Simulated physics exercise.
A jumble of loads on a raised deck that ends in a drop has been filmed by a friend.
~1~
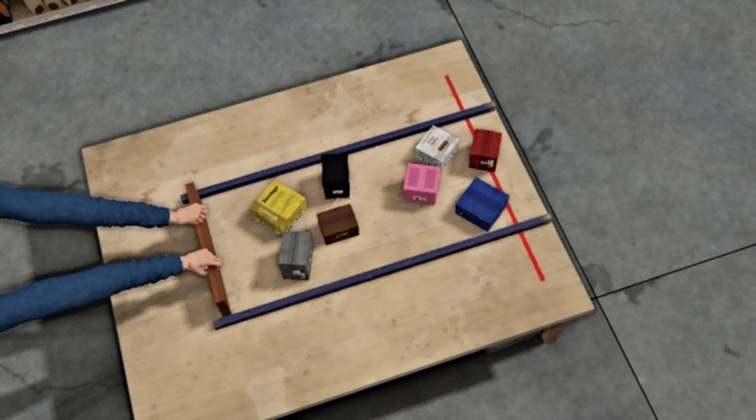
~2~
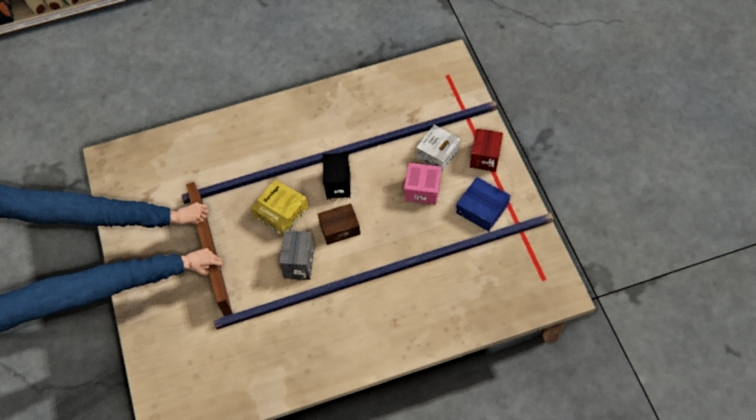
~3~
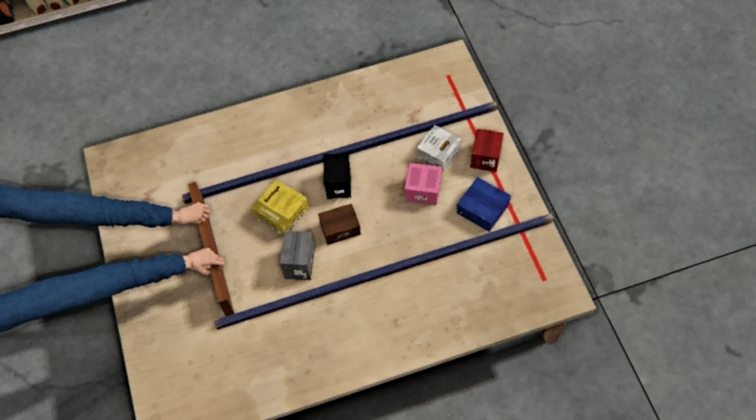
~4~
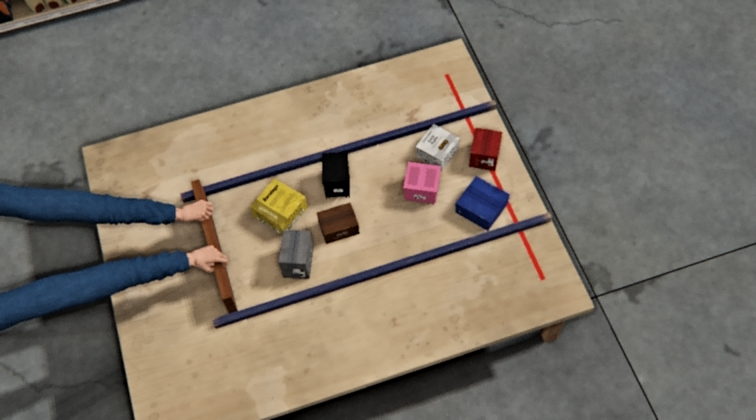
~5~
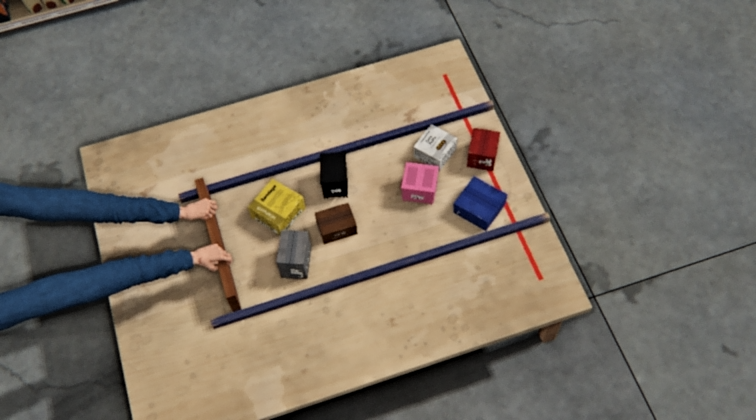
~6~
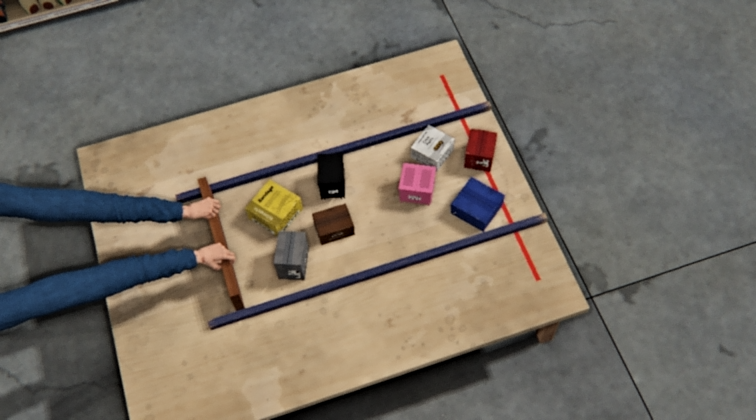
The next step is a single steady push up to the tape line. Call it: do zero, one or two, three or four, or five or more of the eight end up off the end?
Five or more end up off it.
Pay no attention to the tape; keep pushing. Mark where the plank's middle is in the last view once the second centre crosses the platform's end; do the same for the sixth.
It sits around (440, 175) and after that around (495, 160).
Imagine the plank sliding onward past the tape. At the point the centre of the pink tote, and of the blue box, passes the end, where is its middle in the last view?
I reckon its middle sits around (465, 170) and then around (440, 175).
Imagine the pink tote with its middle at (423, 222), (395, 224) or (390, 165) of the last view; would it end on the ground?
In turn it goes off the edge; goes off the edge; goes off the edge.
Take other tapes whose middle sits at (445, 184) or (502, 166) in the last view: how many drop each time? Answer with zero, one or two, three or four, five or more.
First 1 or 2, then more than four.
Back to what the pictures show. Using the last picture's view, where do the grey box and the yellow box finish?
Final pixels, roughly: (512, 183) for the first, (501, 151) for the other.
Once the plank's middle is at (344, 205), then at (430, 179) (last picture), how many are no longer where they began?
At first I count 4, and then 8.
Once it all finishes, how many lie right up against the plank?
Number in contact with it: 3.
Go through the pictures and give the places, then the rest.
In the first frame, red parcel (485, 151); blue box (482, 204); white box (437, 149); plank (208, 249); tape (491, 171).
In the second frame, blue box (483, 204); brown box (339, 224).
In the third frame, white box (439, 148); pink tote (423, 185).
In the fourth frame, red parcel (486, 149); grey box (296, 255).
In the fifth frame, blue box (480, 204); black tote (334, 176).
In the sixth frame, red parcel (481, 150); blue box (477, 204); white box (433, 148); plank (221, 243); tape (487, 171).
Soon after, none off yet; red parcel at rest near (481, 150); blue box at rest near (477, 204); white box at rest near (433, 148).
After that, none off yet; red parcel at rest near (481, 150); blue box displaced a little near (497, 200); white box displaced a little near (439, 142).
In the end, the number that fall off is five or more; gone, brown box, pink tote, white box, blue box and red parcel.
